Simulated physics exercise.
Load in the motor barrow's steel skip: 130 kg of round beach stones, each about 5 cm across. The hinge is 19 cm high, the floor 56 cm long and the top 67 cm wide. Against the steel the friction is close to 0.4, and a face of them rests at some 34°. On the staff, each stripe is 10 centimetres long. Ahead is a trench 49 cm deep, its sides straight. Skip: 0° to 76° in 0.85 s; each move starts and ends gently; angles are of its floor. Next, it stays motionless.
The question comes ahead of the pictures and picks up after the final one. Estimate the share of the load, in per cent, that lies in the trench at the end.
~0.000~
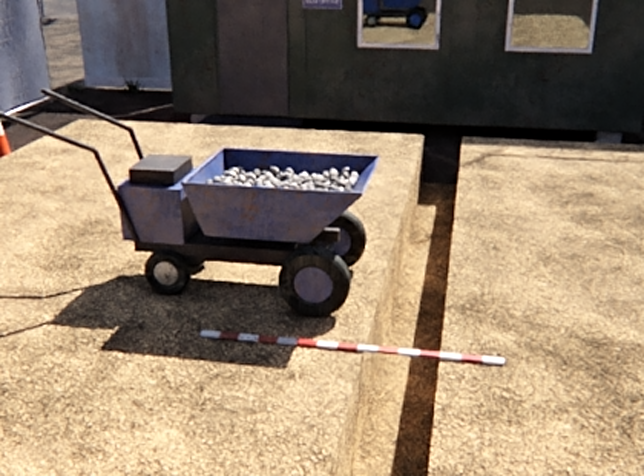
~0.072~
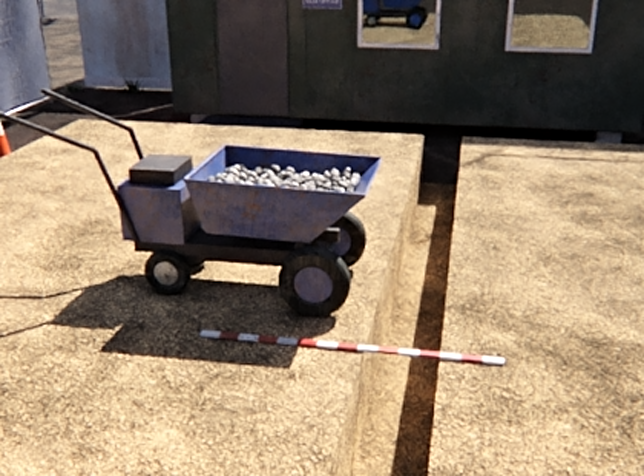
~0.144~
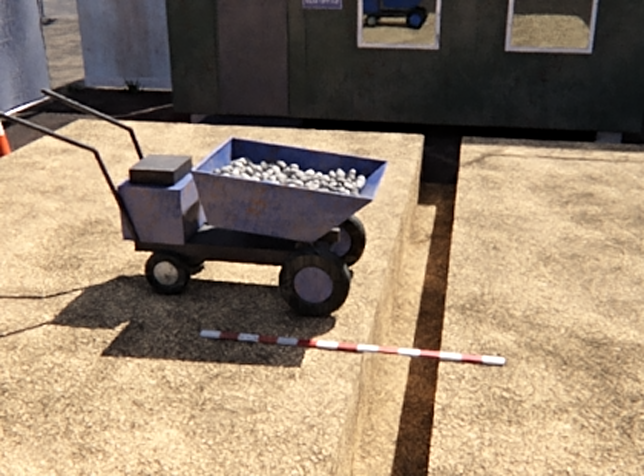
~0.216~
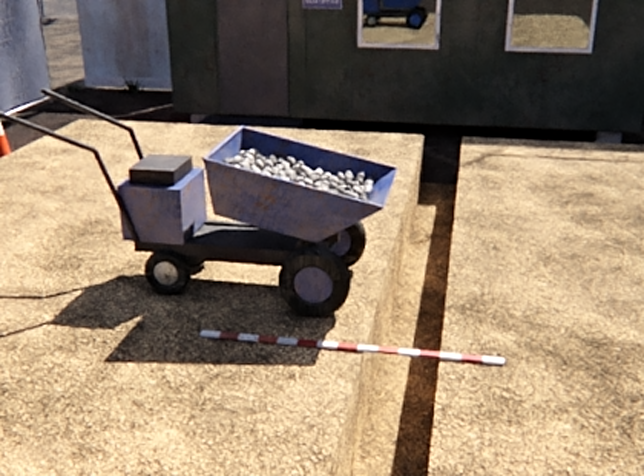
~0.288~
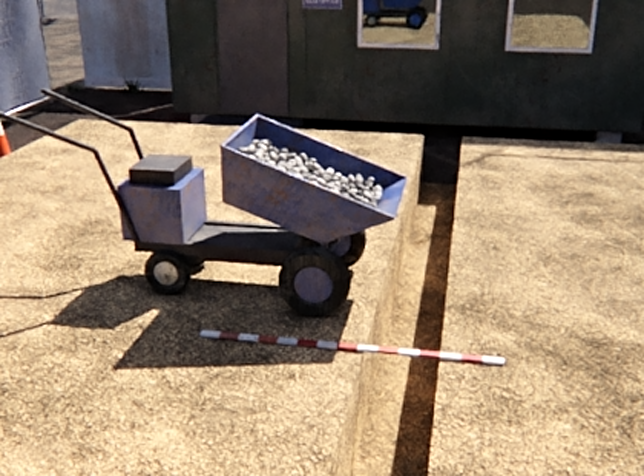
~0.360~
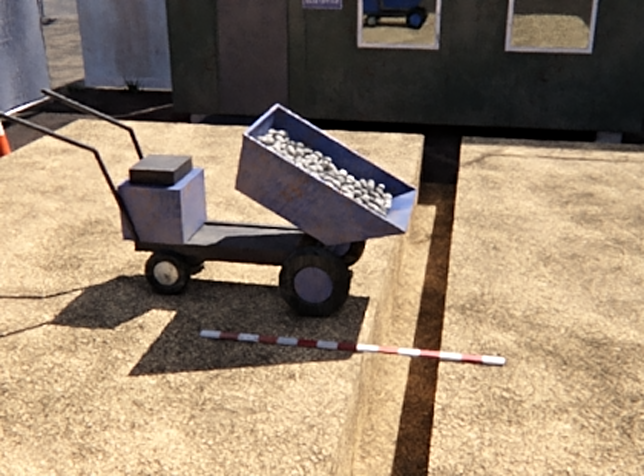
I would say 36 per cent of the load lies in the trench at the end.
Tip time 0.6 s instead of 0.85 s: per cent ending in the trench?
It would be near 30 per cent.
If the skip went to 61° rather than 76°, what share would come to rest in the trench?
It would be near 35 per cent.
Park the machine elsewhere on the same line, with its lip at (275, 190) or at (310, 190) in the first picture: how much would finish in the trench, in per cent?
First some 70, then 100 per cent.
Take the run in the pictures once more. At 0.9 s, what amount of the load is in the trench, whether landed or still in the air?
Approx. 15 % of the load.
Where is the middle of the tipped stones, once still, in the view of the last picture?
(476, 301).
After 0.6 s the floor is at 64°; 100 % in the skip; the foremost stones are at (424, 261).
After 0.9 s the floor is at 76°; 55 % in the skip, 14 % in the trench, 31 % past the trench; the foremost stones are at (519, 304).
After 1.3 s the floor is at 76°; 8 % in the skip, 28 % in the trench, 64 % past the trench; the foremost stones are past the picture's edge.
After 3.2 s the floor is at 76°; 0 % in the skip, 36 % in the trench, 64 % past the trench; the foremost stones are past the picture's edge.
